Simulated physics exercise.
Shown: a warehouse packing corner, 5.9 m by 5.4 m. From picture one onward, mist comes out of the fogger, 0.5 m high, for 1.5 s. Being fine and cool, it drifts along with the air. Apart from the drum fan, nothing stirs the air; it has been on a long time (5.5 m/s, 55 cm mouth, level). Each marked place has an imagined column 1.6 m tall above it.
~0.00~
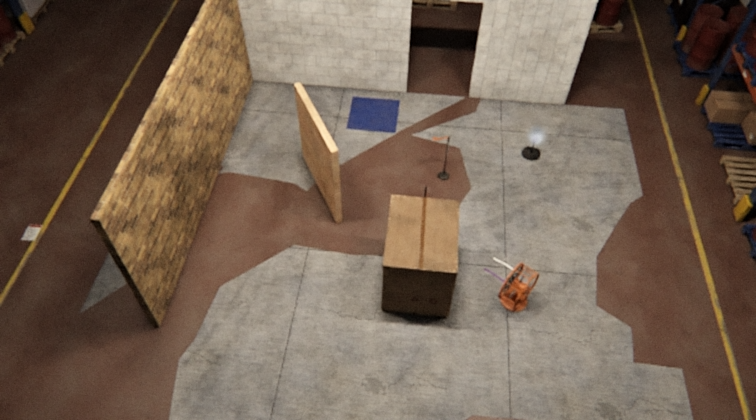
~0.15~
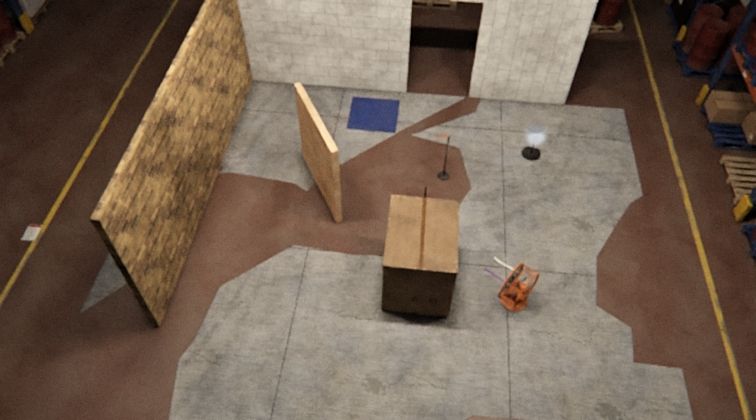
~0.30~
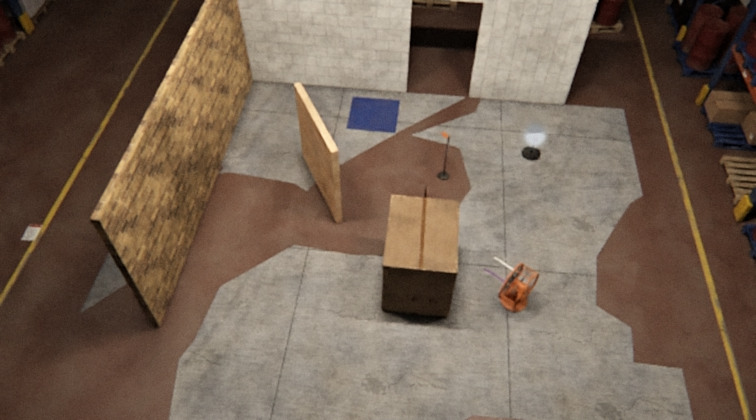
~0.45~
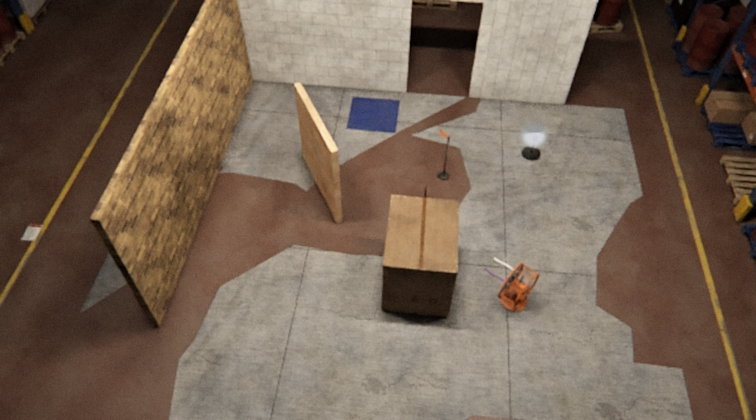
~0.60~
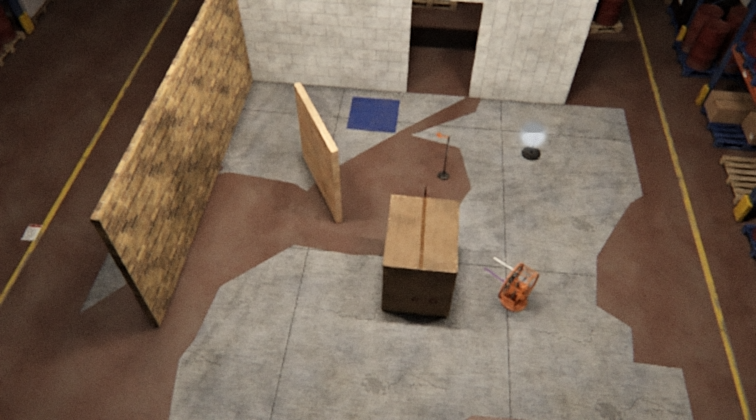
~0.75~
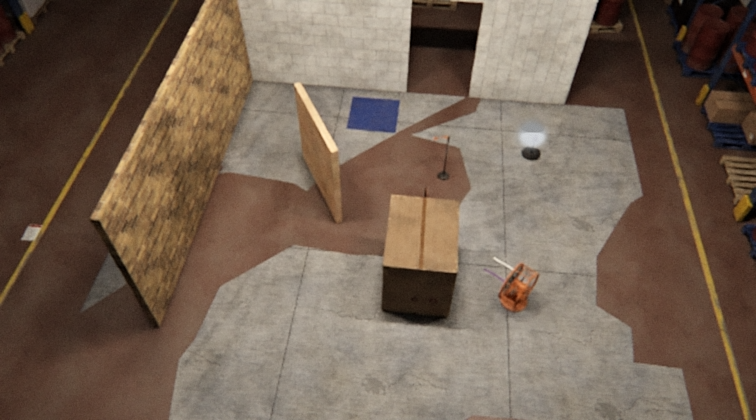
Pale mist hangs over the small black fogger, barely shifting beyond the large carton.
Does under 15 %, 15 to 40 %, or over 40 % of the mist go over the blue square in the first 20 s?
In that time, not even 15 % goes over it.
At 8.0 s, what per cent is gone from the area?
My guess is close to 20 %.
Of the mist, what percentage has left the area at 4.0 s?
Roughly 0 per cent.
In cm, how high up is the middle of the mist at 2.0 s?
Middle height: Approx. 40 cm.
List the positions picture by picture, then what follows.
The mist is thickest near (537, 135), the fogger stands at (535, 139) and the drum fan is at (519, 286), in the first frame.
The mist is thickest near (535, 135) and the blue square is centred on (374, 114), in the second frame.
The mist is thickest near (535, 135), in the third frame.
The mist is thickest near (534, 135), the top of a large carton is at (423, 232) and the top of a screen is at (315, 115), in the fourth frame.
The mist is thickest near (533, 134), in the fifth frame.
The mist is thickest near (532, 134), in the sixth frame.
By 2.0 s, 0 % has passed over the blue square; 0 % has left the area, and the middle of the rest is near (523, 132).
By 4.0 s, 0 % has passed over the blue square; 0 % has left the area, and the middle of the rest is near (502, 126).
By 8.0 s, 1 % has passed over the blue square; 20 % has left the area, and the middle of the rest is near (456, 76).
By 20.0 s, 2 % has passed over the blue square; 90 % has left the area.
